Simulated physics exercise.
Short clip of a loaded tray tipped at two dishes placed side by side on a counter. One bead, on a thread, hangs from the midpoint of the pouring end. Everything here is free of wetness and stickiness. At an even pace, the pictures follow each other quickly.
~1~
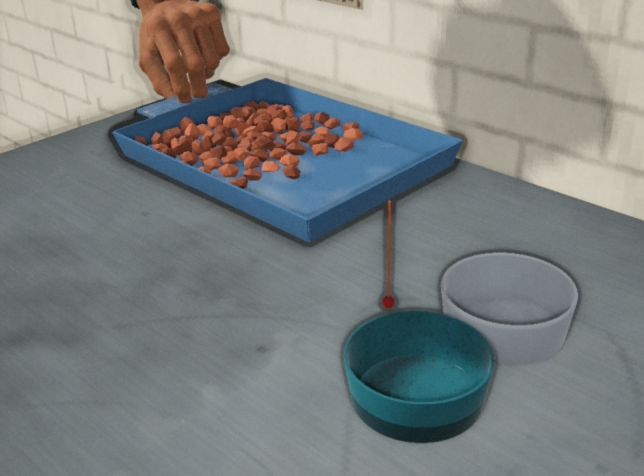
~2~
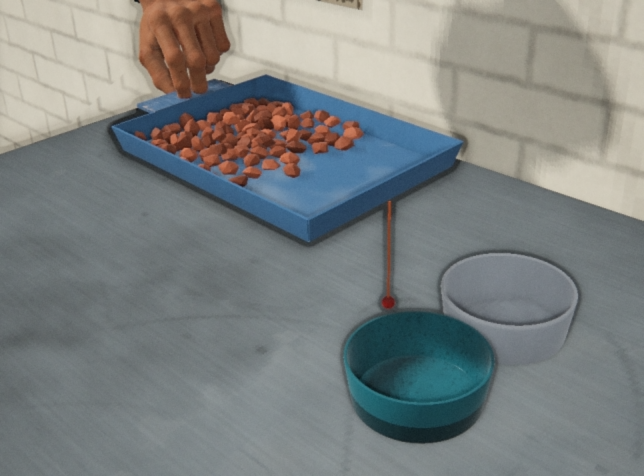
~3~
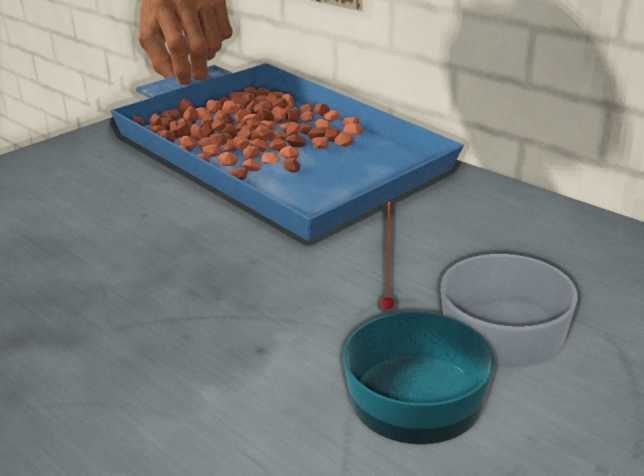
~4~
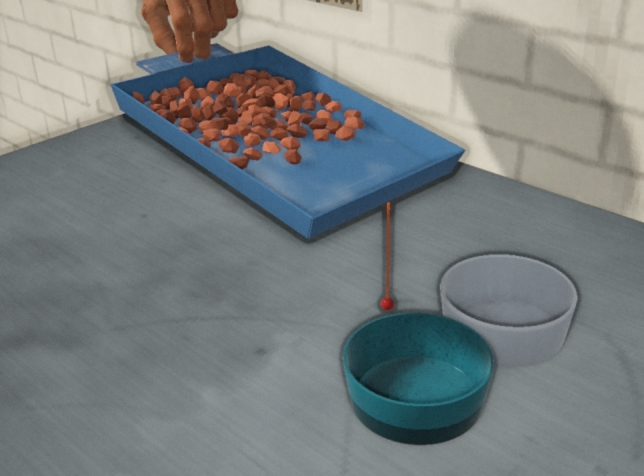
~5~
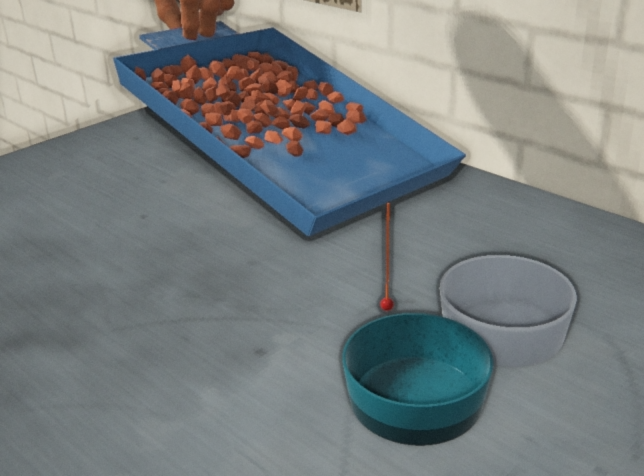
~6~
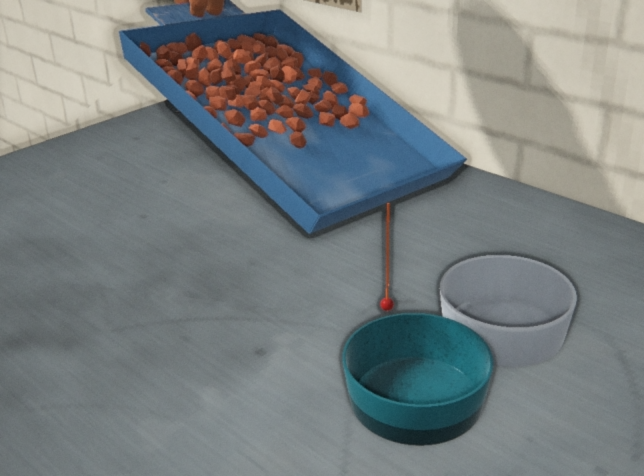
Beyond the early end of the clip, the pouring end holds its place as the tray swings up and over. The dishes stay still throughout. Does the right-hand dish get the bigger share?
Yes, the right-hand dish does.
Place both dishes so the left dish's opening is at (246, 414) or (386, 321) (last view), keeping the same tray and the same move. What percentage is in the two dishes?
It comes to about 0 per cent the first time and about 40 per cent the second.
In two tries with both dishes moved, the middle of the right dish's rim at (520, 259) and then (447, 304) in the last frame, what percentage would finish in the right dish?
Roughly 10 % and 60 %.
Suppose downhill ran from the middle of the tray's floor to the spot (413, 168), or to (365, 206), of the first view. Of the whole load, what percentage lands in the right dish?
The share is 70 per cent in the first and 0 per cent in the second.
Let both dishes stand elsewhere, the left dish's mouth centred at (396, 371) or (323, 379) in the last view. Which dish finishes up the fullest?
Try 1 - the dish at right; try 2 - the dish at right.
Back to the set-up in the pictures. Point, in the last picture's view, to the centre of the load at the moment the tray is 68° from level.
Somewhere about pixel (424, 165).
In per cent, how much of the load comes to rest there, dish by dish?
Left dish about 20 per cent, right dish about 60 per cent.
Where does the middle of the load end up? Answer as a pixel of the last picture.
I'd place the middle at about (503, 337).
Just after the last frame, tray tipped steeply; the larger part on the tray; about a tenth in the air.
A moment on, tray tipped past a quarter turn; about a tenth on the tray; about a tenth in the left dish; roughly half in the right dish; roughly a quarter outside both; about a tenth in the air.
Further on, tray tipped past a quarter turn; roughly a quarter in the left dish; roughly two thirds in the right dish; roughly a quarter outside both; just a few in the air.
When it is over, tray tipped past a quarter turn; roughly a quarter in the left dish; roughly two thirds in the right dish; roughly a quarter outside both; just a few in the air.
